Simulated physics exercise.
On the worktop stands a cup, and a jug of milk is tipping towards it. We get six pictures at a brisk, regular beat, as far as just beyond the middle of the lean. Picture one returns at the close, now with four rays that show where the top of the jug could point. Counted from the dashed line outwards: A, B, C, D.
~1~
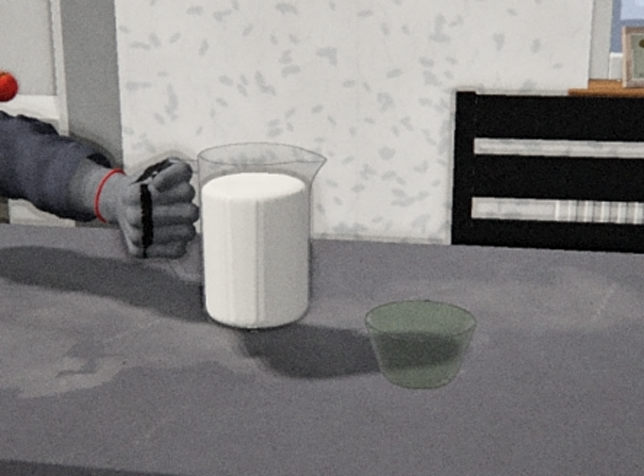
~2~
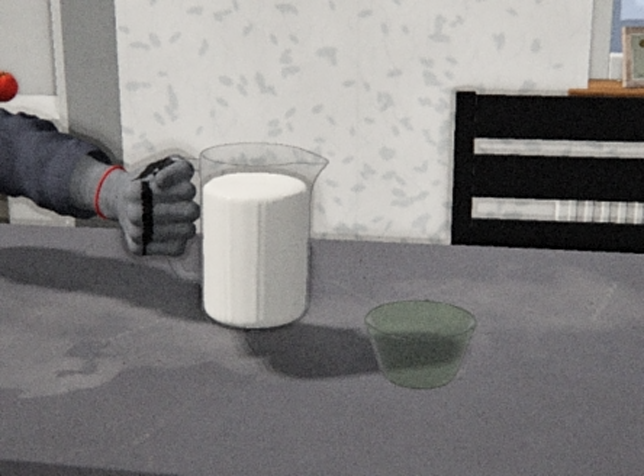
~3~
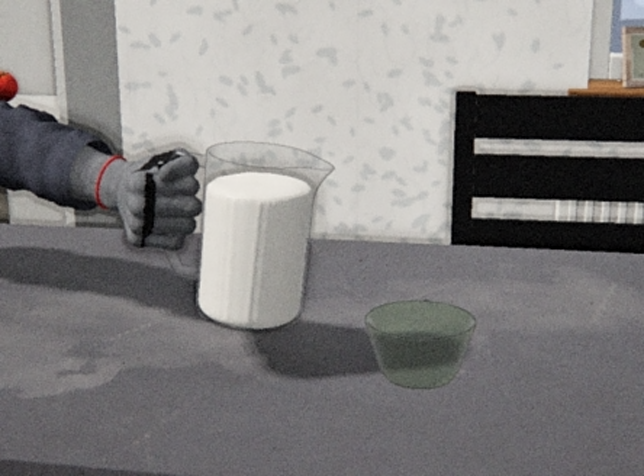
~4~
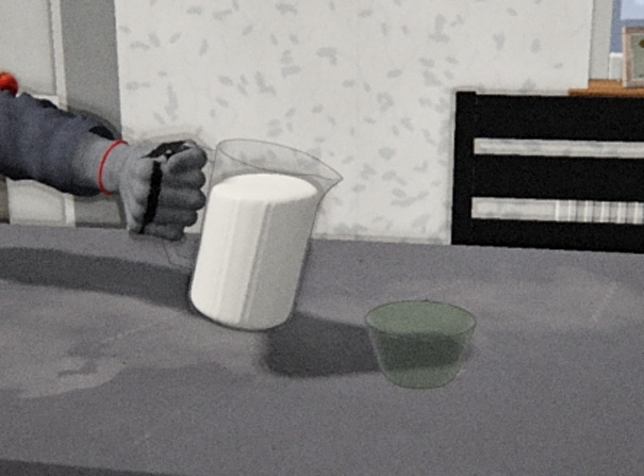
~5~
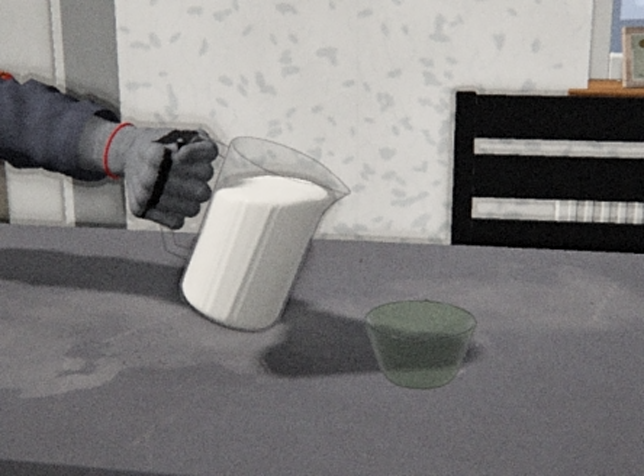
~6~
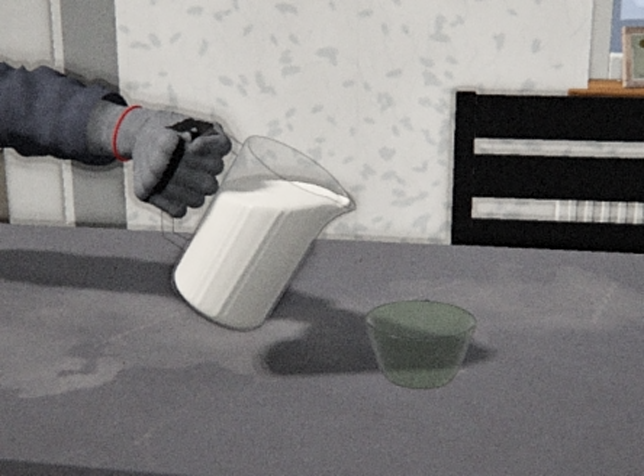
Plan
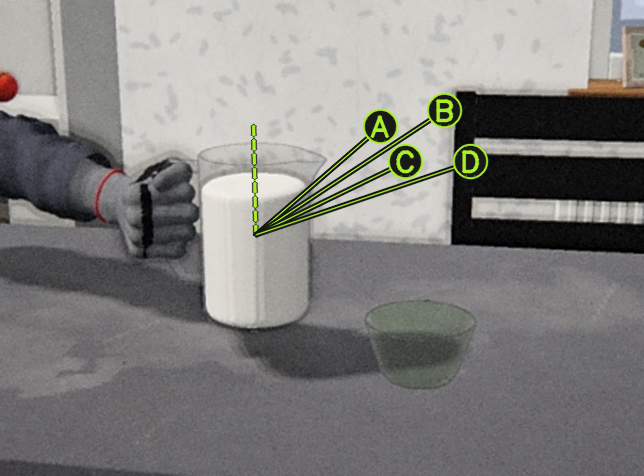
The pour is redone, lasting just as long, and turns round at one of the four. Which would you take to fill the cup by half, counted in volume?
It is B.
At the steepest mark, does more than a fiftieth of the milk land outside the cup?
Yes, it does.
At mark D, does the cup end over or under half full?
Over.
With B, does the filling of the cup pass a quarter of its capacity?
Yes.
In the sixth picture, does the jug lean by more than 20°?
Yes, it does.
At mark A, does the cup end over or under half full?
Under.
On the marked copy, A at (368, 137); B at (430, 119); C at (390, 169); D at (454, 167).
Choosing A, the cup ends with about 32 % of what it can hold.
Choosing B, the cup ends with about 53 % of what it can hold.
Choosing C, the cup ends with about 68 % of what it can hold; 5 % of the milk is spilt.
Choosing D, the cup ends with about 79 % of what it can hold; 11 % of the milk is spilt.
